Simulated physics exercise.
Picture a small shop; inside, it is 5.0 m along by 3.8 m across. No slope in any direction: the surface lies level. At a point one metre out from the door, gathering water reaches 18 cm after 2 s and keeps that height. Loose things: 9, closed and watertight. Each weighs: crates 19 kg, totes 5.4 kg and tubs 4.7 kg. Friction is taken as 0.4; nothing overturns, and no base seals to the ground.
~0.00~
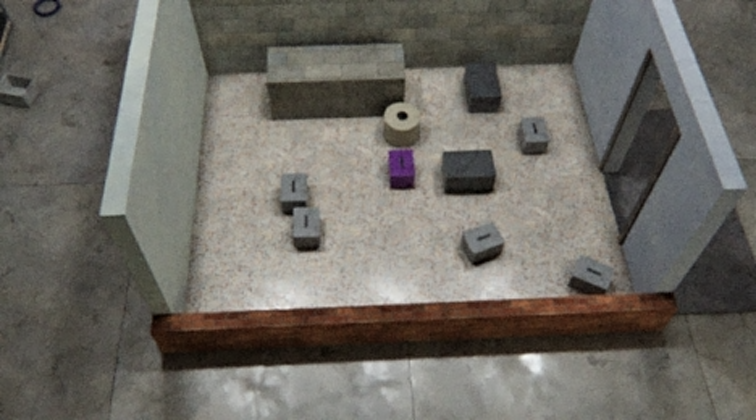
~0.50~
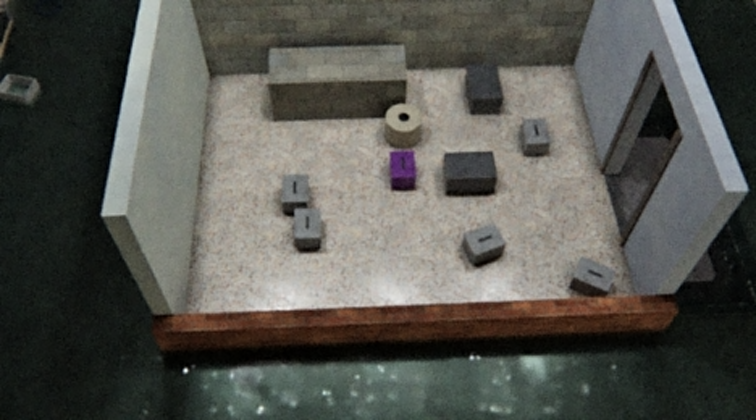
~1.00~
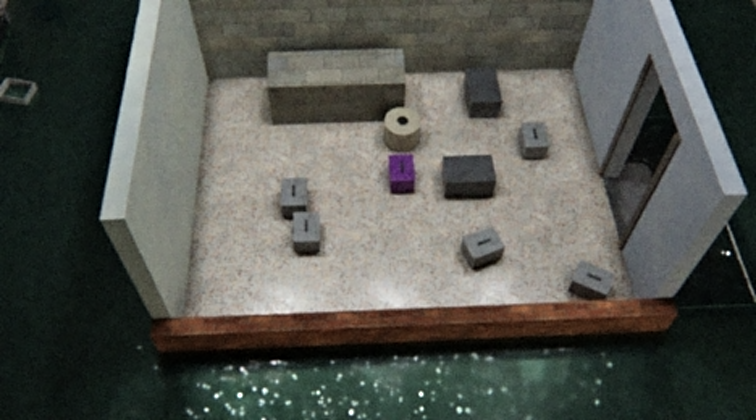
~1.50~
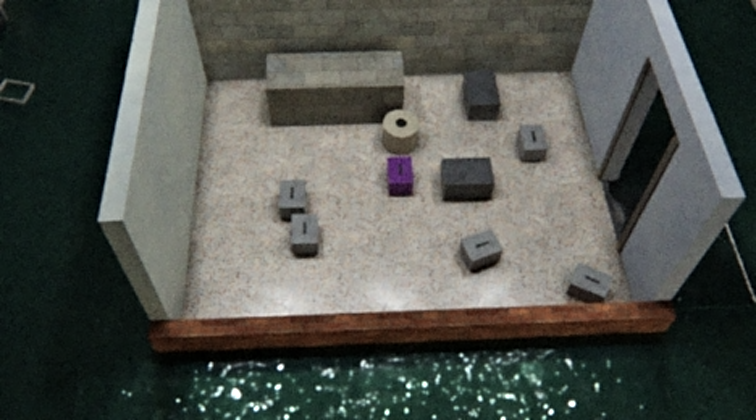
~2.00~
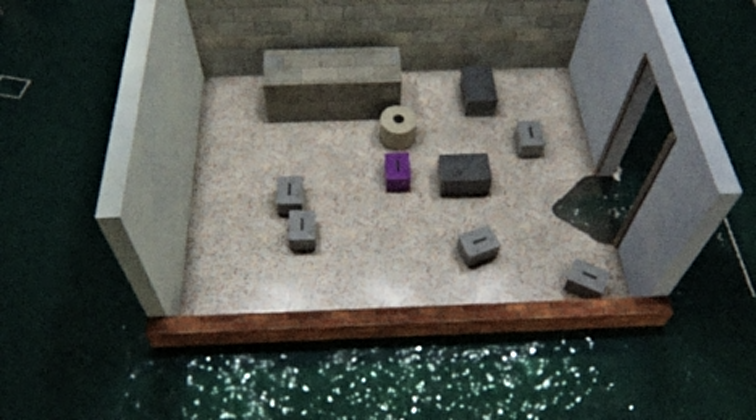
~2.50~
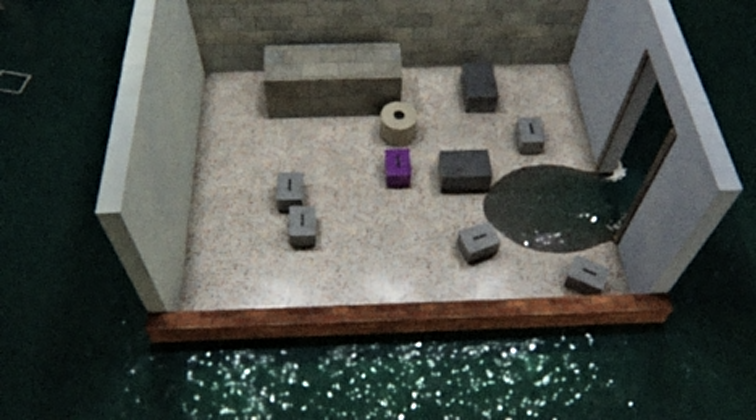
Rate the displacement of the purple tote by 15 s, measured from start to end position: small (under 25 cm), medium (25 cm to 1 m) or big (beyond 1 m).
Medium.
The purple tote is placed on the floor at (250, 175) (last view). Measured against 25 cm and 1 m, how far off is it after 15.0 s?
Result: It drifts a great deal.
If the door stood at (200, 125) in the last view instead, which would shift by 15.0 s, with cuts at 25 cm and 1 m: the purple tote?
With that change, the purple tote is swept well off.
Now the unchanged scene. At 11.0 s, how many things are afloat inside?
I'd say 4 of them.
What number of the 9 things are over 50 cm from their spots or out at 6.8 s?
By that point, 2.
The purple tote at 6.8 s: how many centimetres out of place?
Displacement by then near 0 cm.
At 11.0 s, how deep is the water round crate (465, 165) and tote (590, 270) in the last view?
Some 4 cm at the first, some 4 cm at the second.
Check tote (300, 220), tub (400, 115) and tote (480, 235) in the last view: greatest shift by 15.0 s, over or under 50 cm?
Well, in sequence it's farther, farther, farther.
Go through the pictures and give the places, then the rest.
The first picture shows the purple tote at (402, 163) rests on the ground; water covers 0.0 m2; 0 of 9 have shifted.
The second picture shows the purple tote at (403, 164), on the bottom; 0.0 m2 under water; 0 of 9 have shifted.
The third picture shows the purple tote at (402, 167) rests on the ground; water covers 0.0 m2; 0 of 9 have shifted.
The fourth picture shows the purple tote at (400, 170), on the bottom; water covers 0.0 m2; 0 of 9 have shifted.
The fifth picture shows the purple tote at (398, 166) rests on the ground; water covers 0.4 m2; 0 of 9 have shifted.
The sixth picture shows the purple tote at (398, 162) rests on the ground; 1.4 m2 under water; 0 of 9 have shifted.
After 3.5 s the purple tote is near (398, 162), 0.0 m from its start, aground; 0 afloat.
After 6.8 s the purple tote is near (398, 162), 0.0 m from its start, aground; 1 afloat.
After 11.0 s the purple tote is near (398, 162), 0.0 m from its start, aground; 4 afloat.
After 15.0 s the purple tote is near (426, 124), 0.7 m from its start, afloat; 7 afloat.
